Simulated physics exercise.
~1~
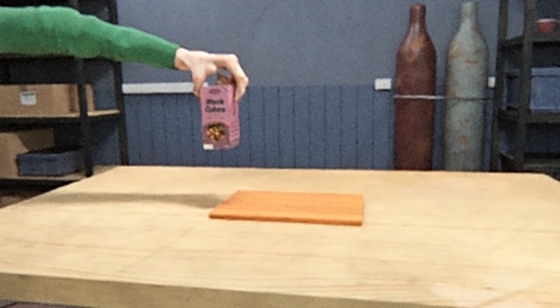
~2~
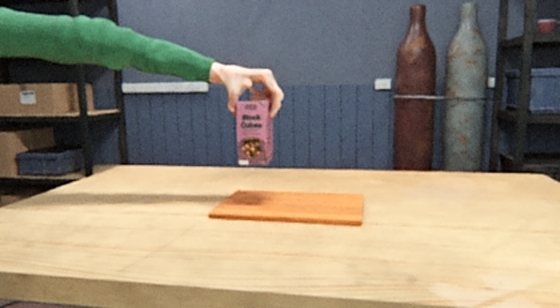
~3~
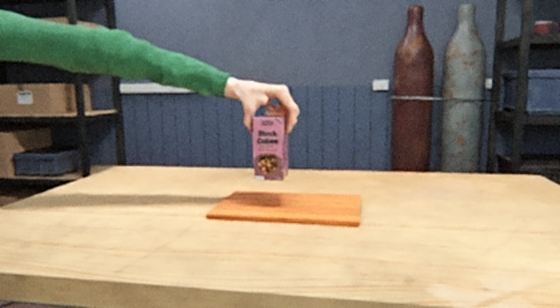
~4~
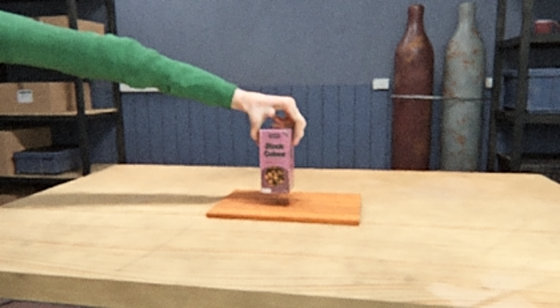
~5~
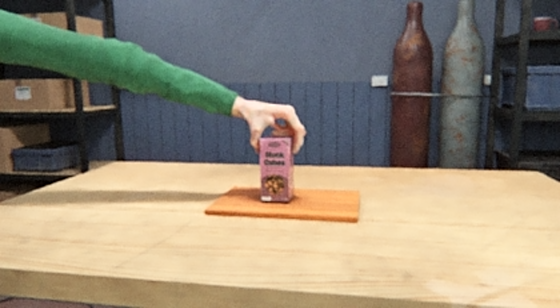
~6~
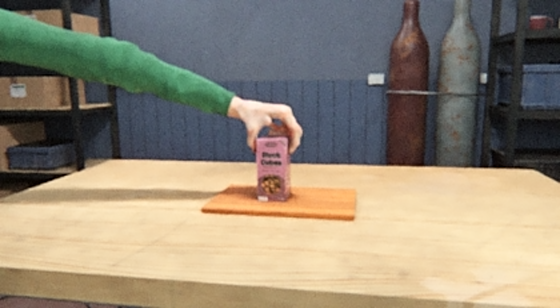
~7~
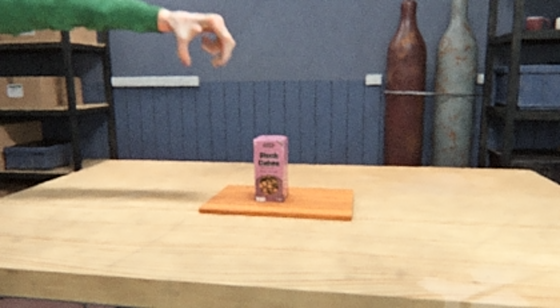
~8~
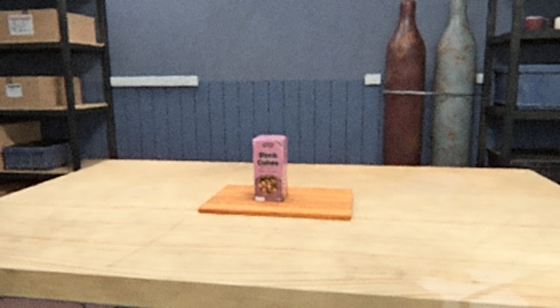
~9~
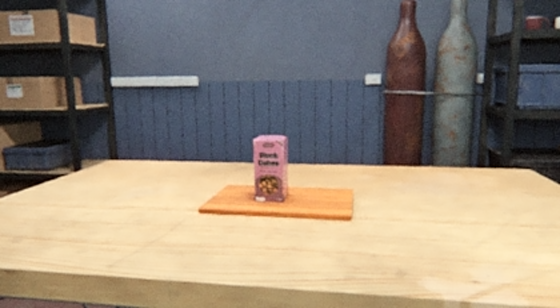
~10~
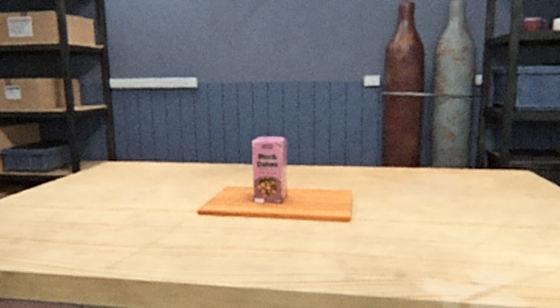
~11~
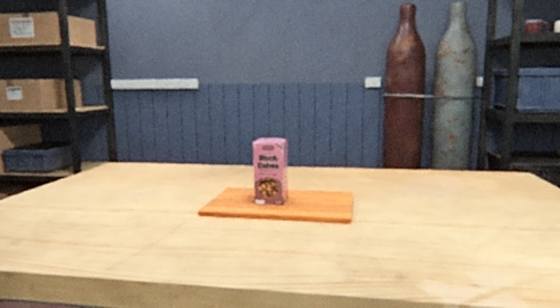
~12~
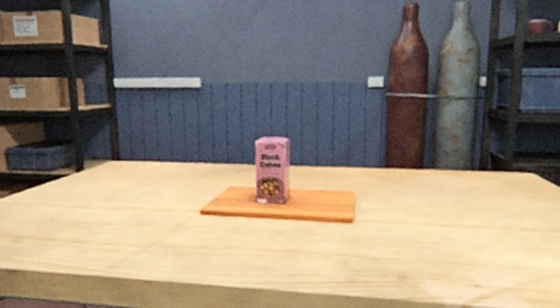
To begin with, an orange board lies flat on a pale wooden table, while a hand in a green sleeve holds a pink carton above it, with dark shelves and two tall bottle-shaped cylinders behind. The hand carries the carton to the right and down, keeping it upright. It lowers the carton onto the middle of the board and keeps its fingers on the top for a moment. Then the hand lets go, draws back up to the left and leaves the view. The carton stays standing on the board, and both remain still to the end.
